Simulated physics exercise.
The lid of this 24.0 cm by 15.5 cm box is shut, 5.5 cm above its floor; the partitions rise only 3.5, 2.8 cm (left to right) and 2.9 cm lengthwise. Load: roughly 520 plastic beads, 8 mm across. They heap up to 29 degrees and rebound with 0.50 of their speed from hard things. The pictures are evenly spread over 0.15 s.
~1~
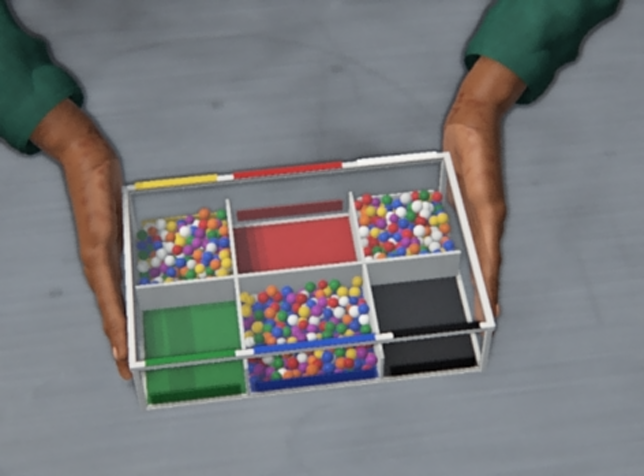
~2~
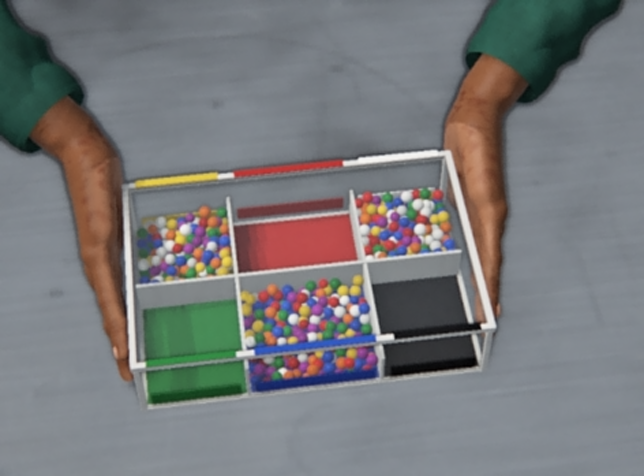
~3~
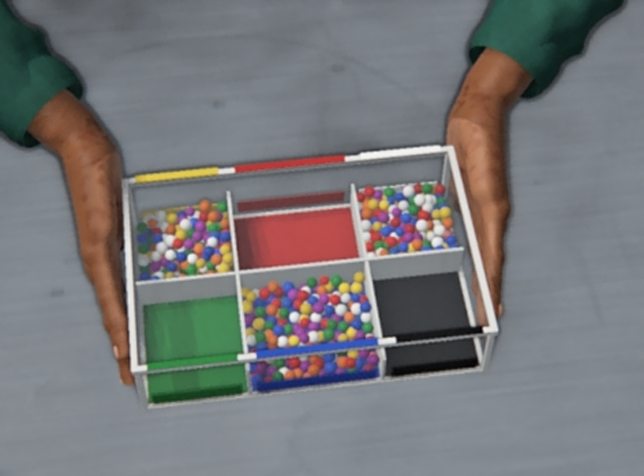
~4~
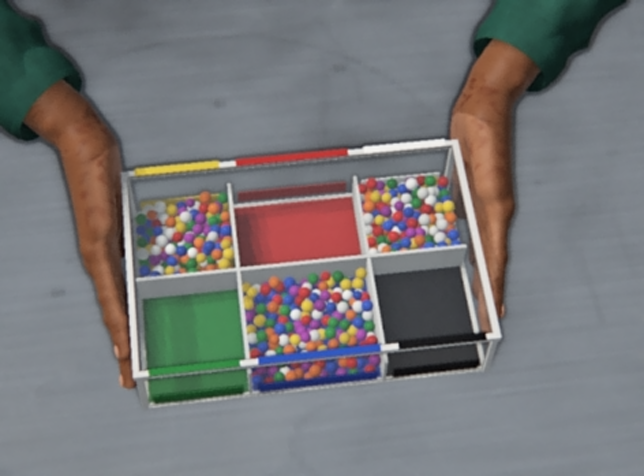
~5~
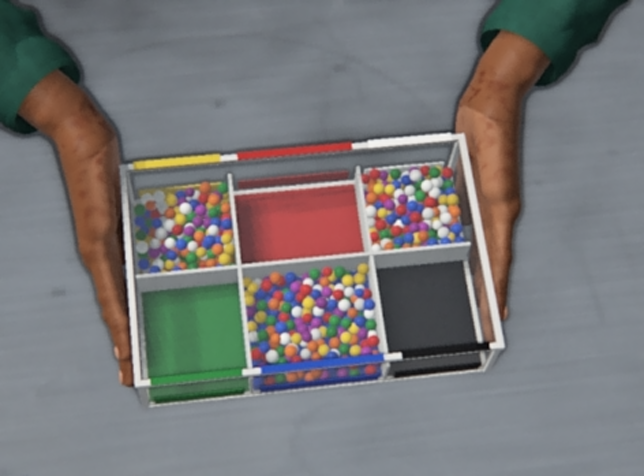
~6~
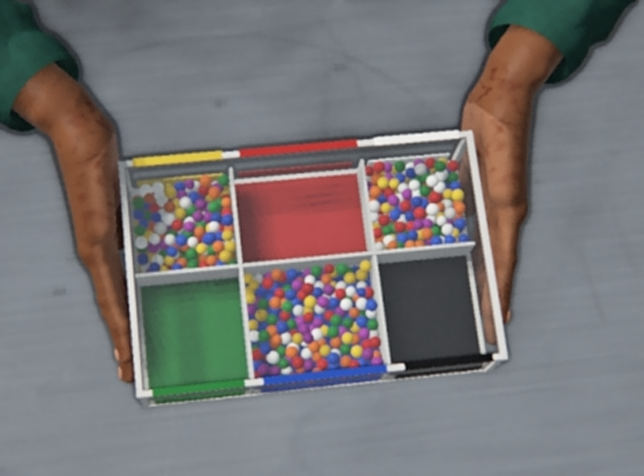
A clear box with six compartments, three of them holding colorful beads, tilted gradually between two hands in green sleeves until more of its inside showed, while the beads stayed in their sections.
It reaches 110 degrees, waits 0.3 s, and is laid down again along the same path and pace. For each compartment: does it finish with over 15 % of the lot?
Red compartment: Under; blue compartment: Over; green compartment: Over; yellow compartment: Under; white compartment: Under; black compartment: Over.
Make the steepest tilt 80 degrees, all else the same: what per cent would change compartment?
Some 50 per cent.
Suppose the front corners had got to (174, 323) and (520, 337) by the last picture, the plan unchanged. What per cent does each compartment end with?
Red 0, blue 20, green 0, yellow 0, white 20, black 60.
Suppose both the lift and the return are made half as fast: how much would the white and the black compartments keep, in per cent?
White 0, black 35.
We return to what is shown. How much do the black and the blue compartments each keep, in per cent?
Black 35; blue 40.
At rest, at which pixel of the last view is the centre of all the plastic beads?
Near (320, 346).
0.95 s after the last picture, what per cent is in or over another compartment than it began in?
About 70 per cent.
Then, 0.57 s after the last picture, tilt 110 degrees; blue 35 %, green 30 %, black 30 %.
Then, 0.95 s after the last picture, tilt 63 degrees; blue 40 %, green 30 %, black 35 %.
Then, 1.40 s after the last picture, tilt 0 degrees; blue 40 %, green 30 %, black 35 %.
In the end, red 0 %, blue 40 %, green 30 %, yellow 0 %, white 0 %, black 35 %.
